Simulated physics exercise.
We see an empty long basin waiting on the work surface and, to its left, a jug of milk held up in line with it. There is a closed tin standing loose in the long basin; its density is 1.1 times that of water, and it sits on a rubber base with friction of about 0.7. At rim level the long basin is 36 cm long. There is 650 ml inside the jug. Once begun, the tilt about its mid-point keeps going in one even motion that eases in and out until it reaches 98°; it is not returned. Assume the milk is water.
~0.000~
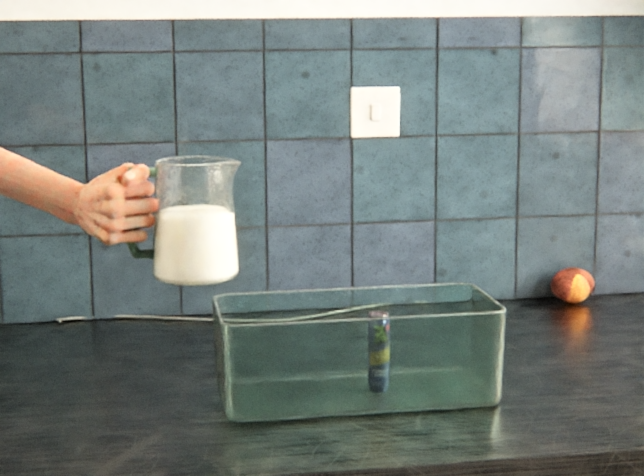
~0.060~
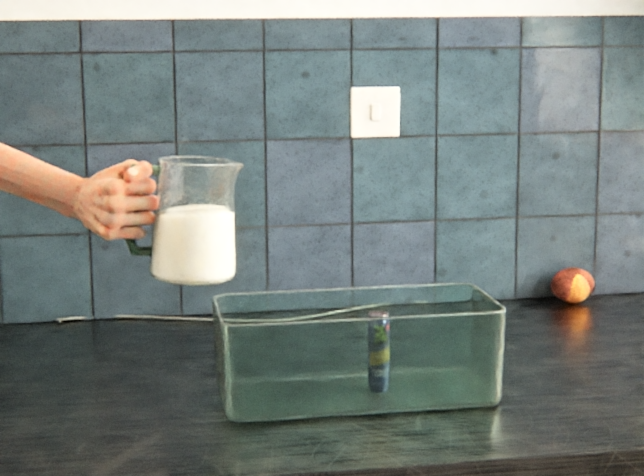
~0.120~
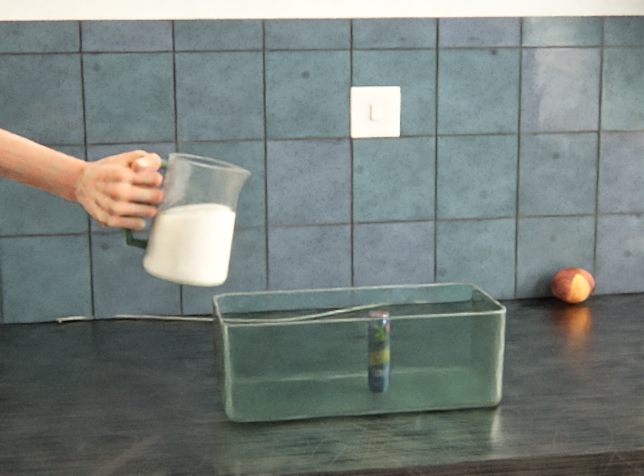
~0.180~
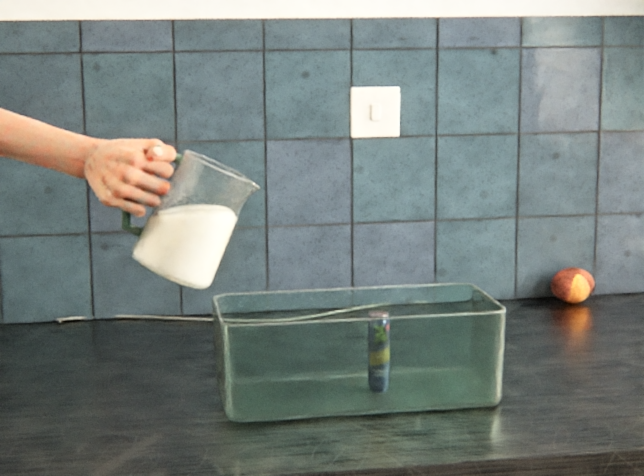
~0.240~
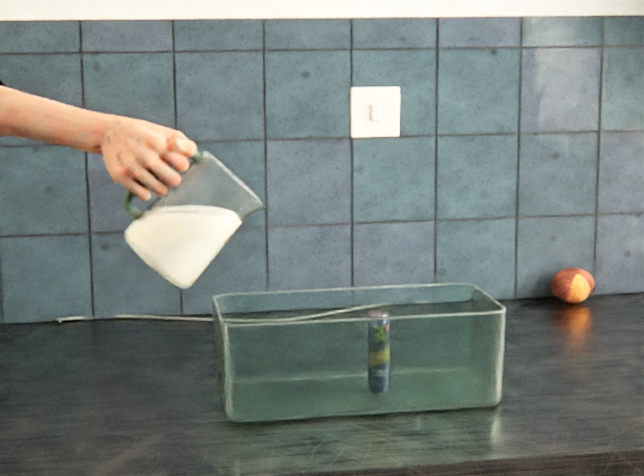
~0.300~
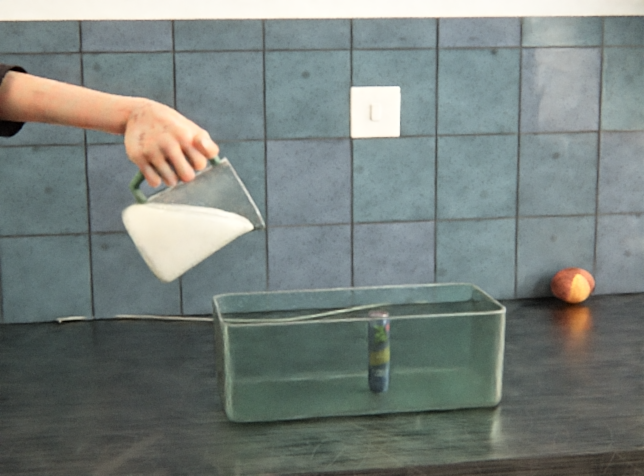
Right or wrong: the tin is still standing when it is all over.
Right, it is still standing.
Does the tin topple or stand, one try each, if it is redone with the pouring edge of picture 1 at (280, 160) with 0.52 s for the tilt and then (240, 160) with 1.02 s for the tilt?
Trial 1 - tin tips; trial 2 - tin stays standing.
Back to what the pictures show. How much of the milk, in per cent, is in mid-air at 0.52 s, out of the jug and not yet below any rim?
I'd say close to 18 per cent.
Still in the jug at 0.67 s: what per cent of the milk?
40 per cent or so.
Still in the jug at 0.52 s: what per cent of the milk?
Some 76 % of it is still there.
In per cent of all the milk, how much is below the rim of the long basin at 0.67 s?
Looks like about 42 % of the whole amount.
Then, 0.52 s in, the tilt is 98° and 76 per cent is still to pour; the tin stands where it began.
Then, 0.67 s in, the tilt is 98° and 40 per cent is still to pour; the tin stands where it began.
Then, 0.84 s in, the tilt is 98° and 21 per cent is still to pour; the tin stands where it began.
Then, 1.02 s in, the tilt is 98° and 11 per cent is still to pour; the tin stands where it began.
Finally, the tin stands where it began.
